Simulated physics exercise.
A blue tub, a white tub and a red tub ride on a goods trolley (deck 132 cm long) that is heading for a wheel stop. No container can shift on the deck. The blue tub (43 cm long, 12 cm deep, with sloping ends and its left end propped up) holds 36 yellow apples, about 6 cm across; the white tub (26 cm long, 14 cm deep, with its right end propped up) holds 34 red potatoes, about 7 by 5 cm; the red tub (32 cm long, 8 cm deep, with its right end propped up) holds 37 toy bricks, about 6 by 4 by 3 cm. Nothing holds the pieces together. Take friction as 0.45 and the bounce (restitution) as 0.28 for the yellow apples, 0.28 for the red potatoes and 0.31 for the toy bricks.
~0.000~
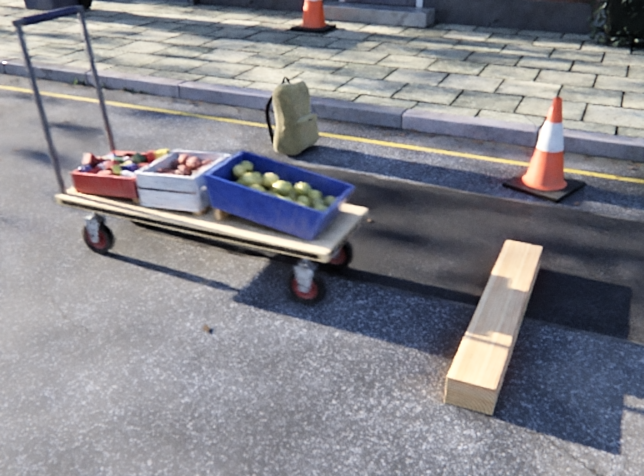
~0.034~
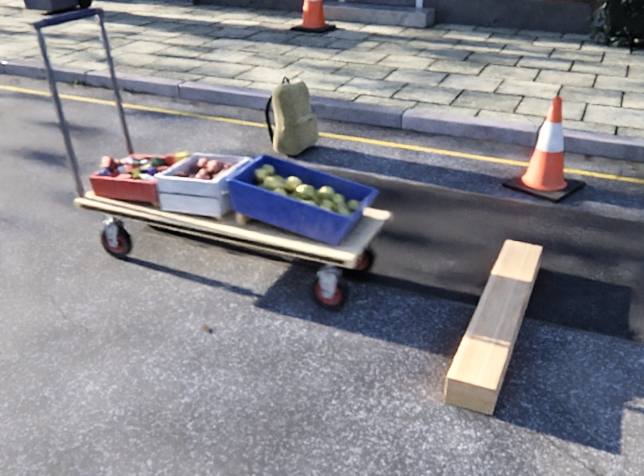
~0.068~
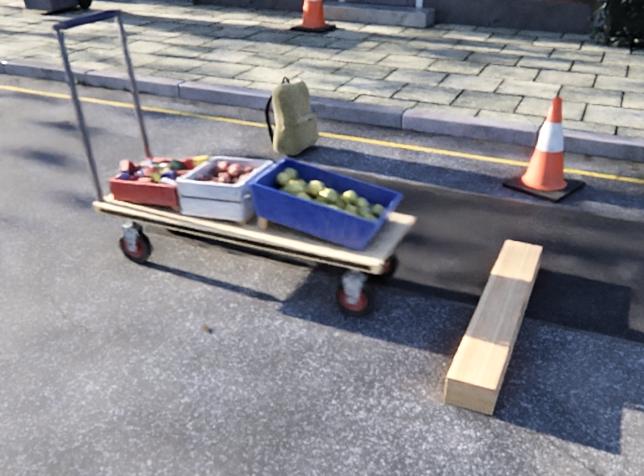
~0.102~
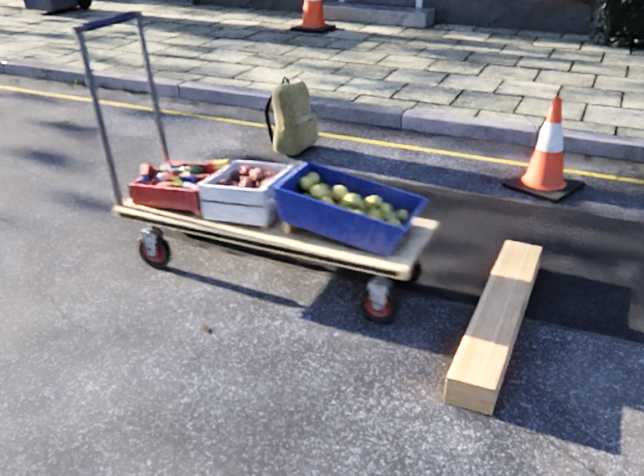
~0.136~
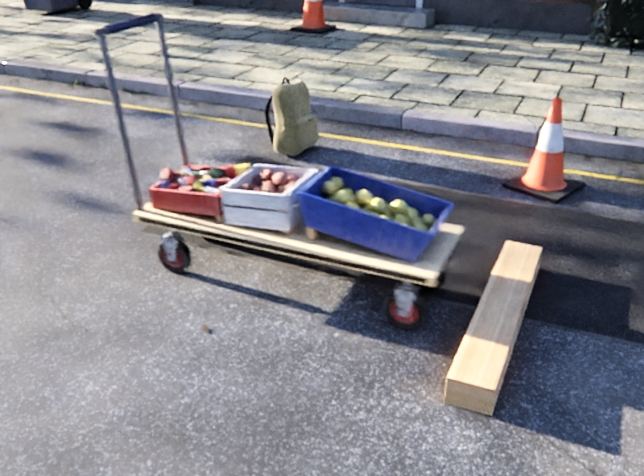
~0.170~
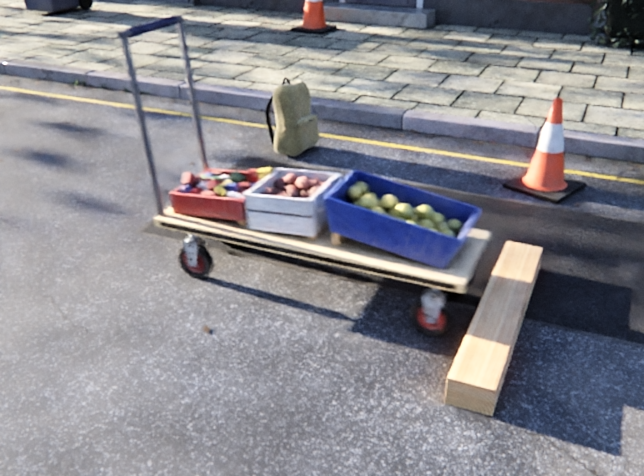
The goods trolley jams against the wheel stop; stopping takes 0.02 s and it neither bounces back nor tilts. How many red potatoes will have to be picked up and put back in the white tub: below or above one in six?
It sheds fewer than one in six of them.
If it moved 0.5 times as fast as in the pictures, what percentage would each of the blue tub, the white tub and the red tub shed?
In that case blue tub 0, white tub 0, red tub 0 per cent.
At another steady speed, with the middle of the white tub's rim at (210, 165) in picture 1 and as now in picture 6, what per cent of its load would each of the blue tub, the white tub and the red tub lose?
Then blue tub 10, white tub 0, red tub 10 per cent.
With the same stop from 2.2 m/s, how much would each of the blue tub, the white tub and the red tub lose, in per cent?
In that case blue tub 10, white tub 0, red tub 10 per cent.
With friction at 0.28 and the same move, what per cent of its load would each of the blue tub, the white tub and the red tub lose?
In that case blue tub 20, white tub 10, red tub 10 per cent.
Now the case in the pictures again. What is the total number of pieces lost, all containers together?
About 20.
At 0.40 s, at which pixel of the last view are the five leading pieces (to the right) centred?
At about (521, 197).
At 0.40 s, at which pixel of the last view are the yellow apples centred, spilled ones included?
At about (460, 232).
After 0.18 s, the wheels strike.
After 0.28 s, blue tub 36 in, 0 out, white tub 34 in, 0 out and red tub 37 in, 0 out.
After 0.40 s, blue tub 30 in, 6 out, white tub 32 in, 2 out and red tub 33 in, 4 out.
After 0.63 s, blue tub 26 in, 10 out, white tub 32 in, 2 out and red tub 30 in, 7 out.
When it is over (at 1.14 s), blue tub 25 in, 11 out, white tub 32 in, 2 out and red tub 30 in, 7 out. Asked share, 2 of 34, 6 per cent.
